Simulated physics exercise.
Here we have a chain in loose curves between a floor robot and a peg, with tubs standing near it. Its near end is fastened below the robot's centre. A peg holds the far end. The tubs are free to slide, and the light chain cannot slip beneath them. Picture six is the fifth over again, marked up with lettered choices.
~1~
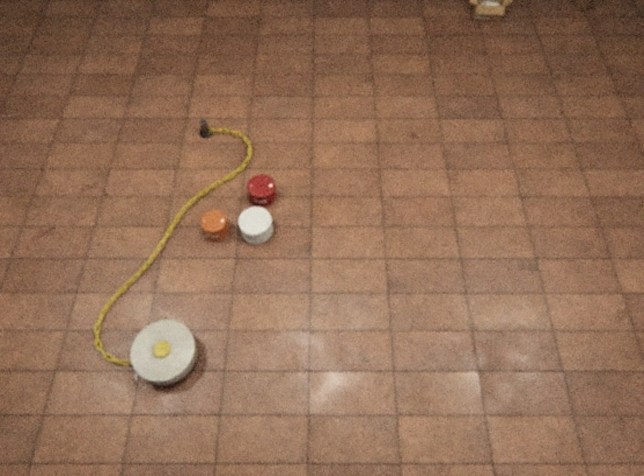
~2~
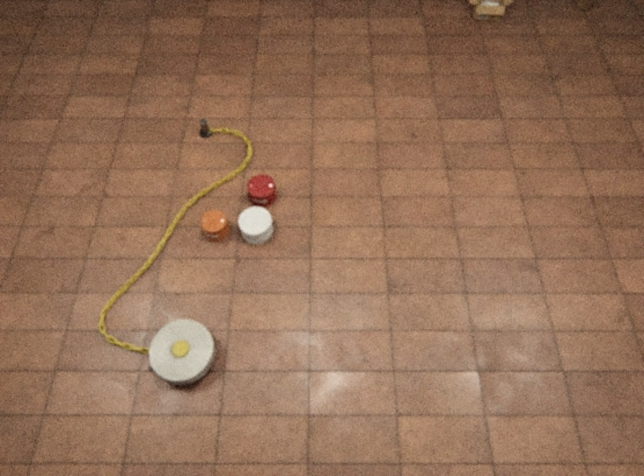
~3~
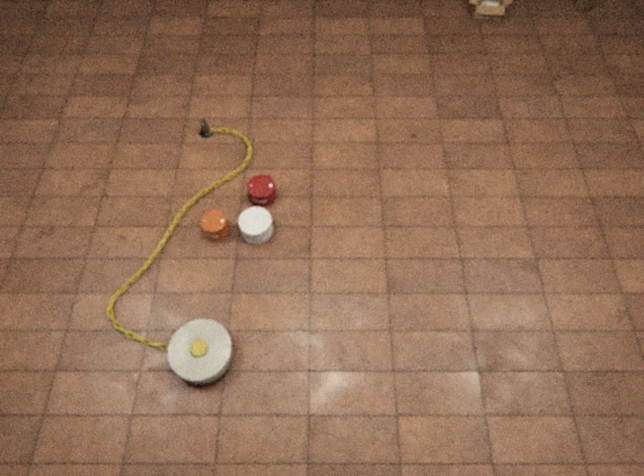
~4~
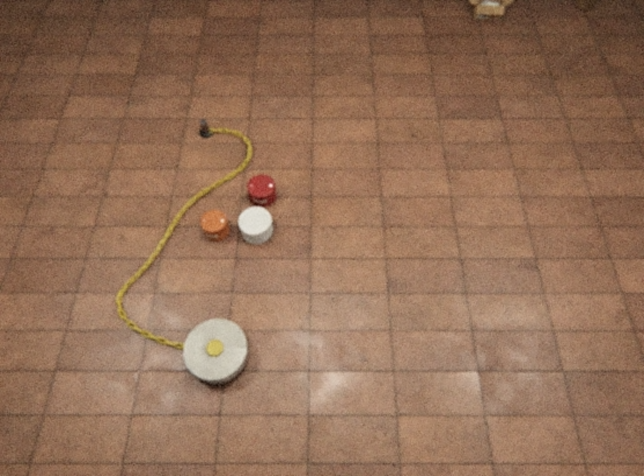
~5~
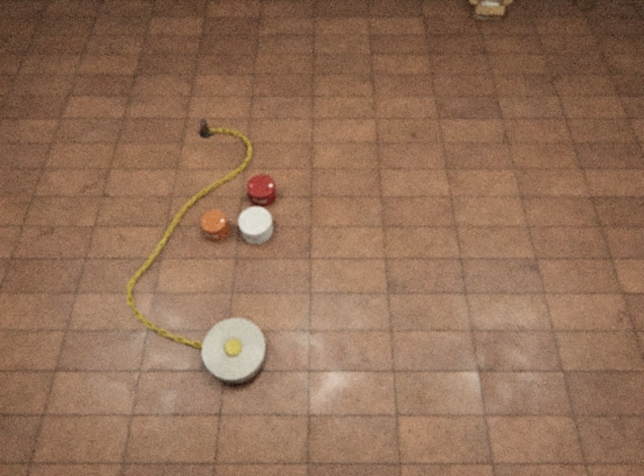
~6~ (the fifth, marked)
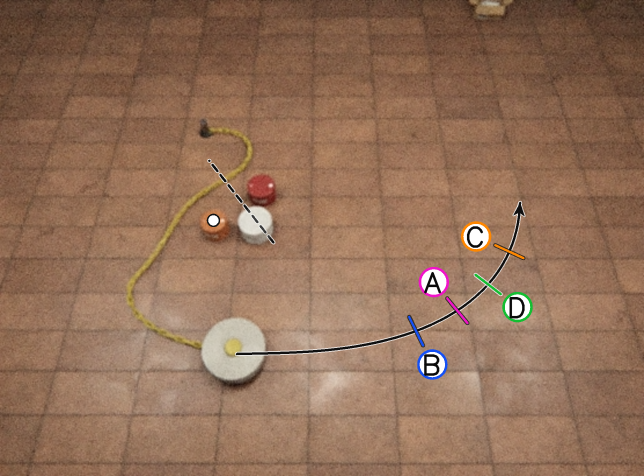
A round, pale robot slid slowly to the right across a brown tiled floor, drawing along the near end of a curving yellow chain, while the peg and the red, white and orange tubs stayed still.
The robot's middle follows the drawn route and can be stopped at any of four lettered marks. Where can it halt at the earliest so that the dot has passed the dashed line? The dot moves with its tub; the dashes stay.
Up to mark C.
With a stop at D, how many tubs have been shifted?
One.
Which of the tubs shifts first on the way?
The orange tub.
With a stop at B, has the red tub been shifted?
No.
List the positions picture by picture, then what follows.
The first picture shows white tub (256, 225); robot (165, 353); peg (205, 127).
The second picture shows robot (183, 352); orange tub (215, 226).
The third picture shows robot (201, 352); peg (205, 127).
The fourth picture shows robot (217, 351); orange tub (215, 226).
The fifth picture shows robot (235, 351); peg (205, 127); red tub (262, 191); orange tub (215, 226).
On the marked copy, A at (457, 311); B at (416, 331); C at (509, 252); D at (488, 284); the dashed line at (240, 200); the route from (237, 354) via (431, 325) to (520, 203); the white dot at (213, 220).
Taking C. A third of the way, robot (353, 344); orange tub (215, 226).
Two thirds of the way, robot (458, 308); orange tub (215, 226).
When it is over, robot (512, 247); red tub (266, 187); orange tub (246, 202); white tub (272, 211); the dot on the orange tub is over the dashed line.
As for the rest, A leaves the dotted tub short, at (215, 226); B leaves the dotted tub short, at (215, 226); D leaves the dotted tub short, at (232, 213).
